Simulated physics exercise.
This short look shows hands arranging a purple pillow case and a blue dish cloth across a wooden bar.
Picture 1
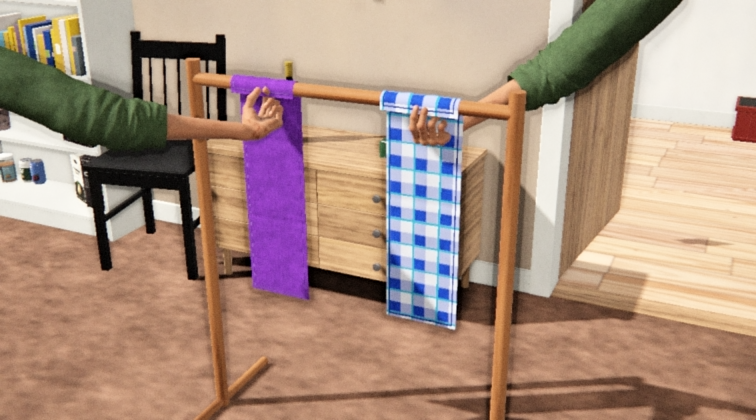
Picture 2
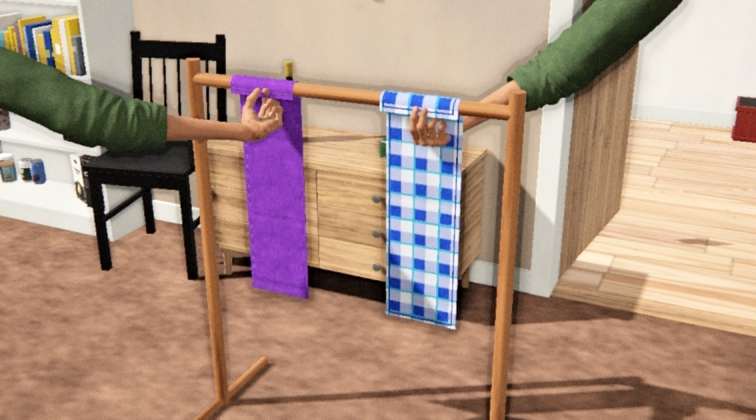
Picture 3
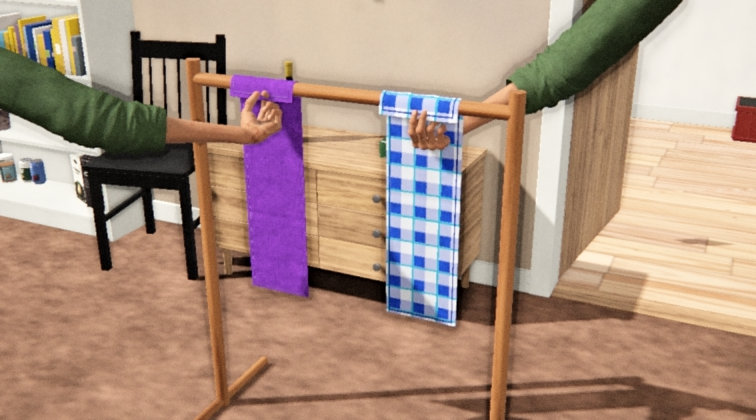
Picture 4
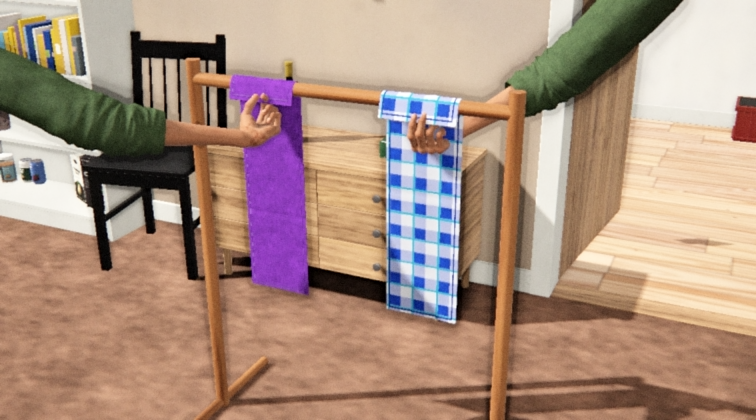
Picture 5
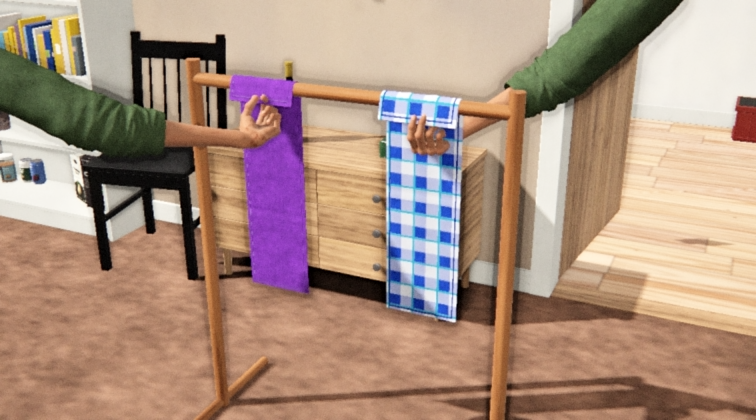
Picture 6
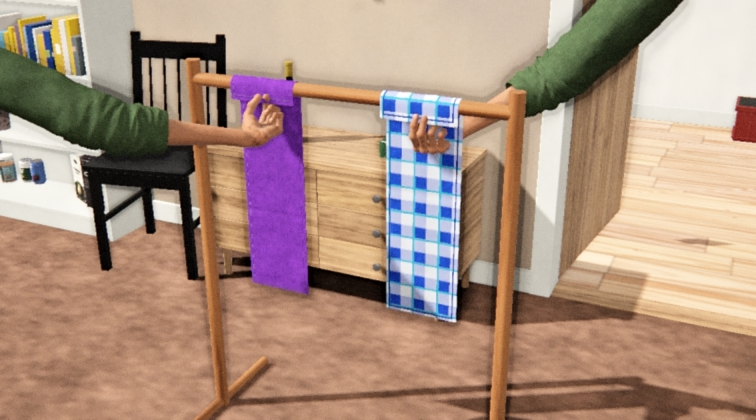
In a room with a chair and a dresser, two hands gripped a purple cloth and a blue checked cloth hung over a wooden bar and drew their short front ends down very slightly.
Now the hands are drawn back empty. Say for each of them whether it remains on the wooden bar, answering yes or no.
Purple pillow case: No; blue dish cloth: No.
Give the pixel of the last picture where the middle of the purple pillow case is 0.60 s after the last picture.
Roughly at (287, 411).
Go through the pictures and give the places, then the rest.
The first picture shows pillow case front hem (277, 93), back hem (294, 293); dish cloth front hem (399, 106), back hem (403, 313).
The second picture shows pillow case front hem (277, 93); dish cloth front hem (399, 107).
The third picture shows pillow case front hem (276, 96); dish cloth front hem (398, 111).
The fourth picture shows pillow case front hem (276, 99); dish cloth front hem (398, 115).
The fifth picture shows pillow case front hem (275, 100); dish cloth front hem (397, 116).
The sixth picture shows pillow case front hem (277, 100), back hem (294, 287), front far shorter than the back; dish cloth front hem (399, 115), back hem (403, 307), front far shorter than the back.
Then, 0.36 s later than the last view, pillow case clear of the rail and dropping near (280, 266); dish cloth clear of the rail and dropping near (422, 251).
Then, 0.60 s later than the last view, pillow case in a heap on the floor near (287, 411); dish cloth clear of the rail and dropping.
Finally, pillow case in a heap on the floor; dish cloth in a heap on the floor. The purple pillow case slides off and the blue dish cloth slips to the floor.
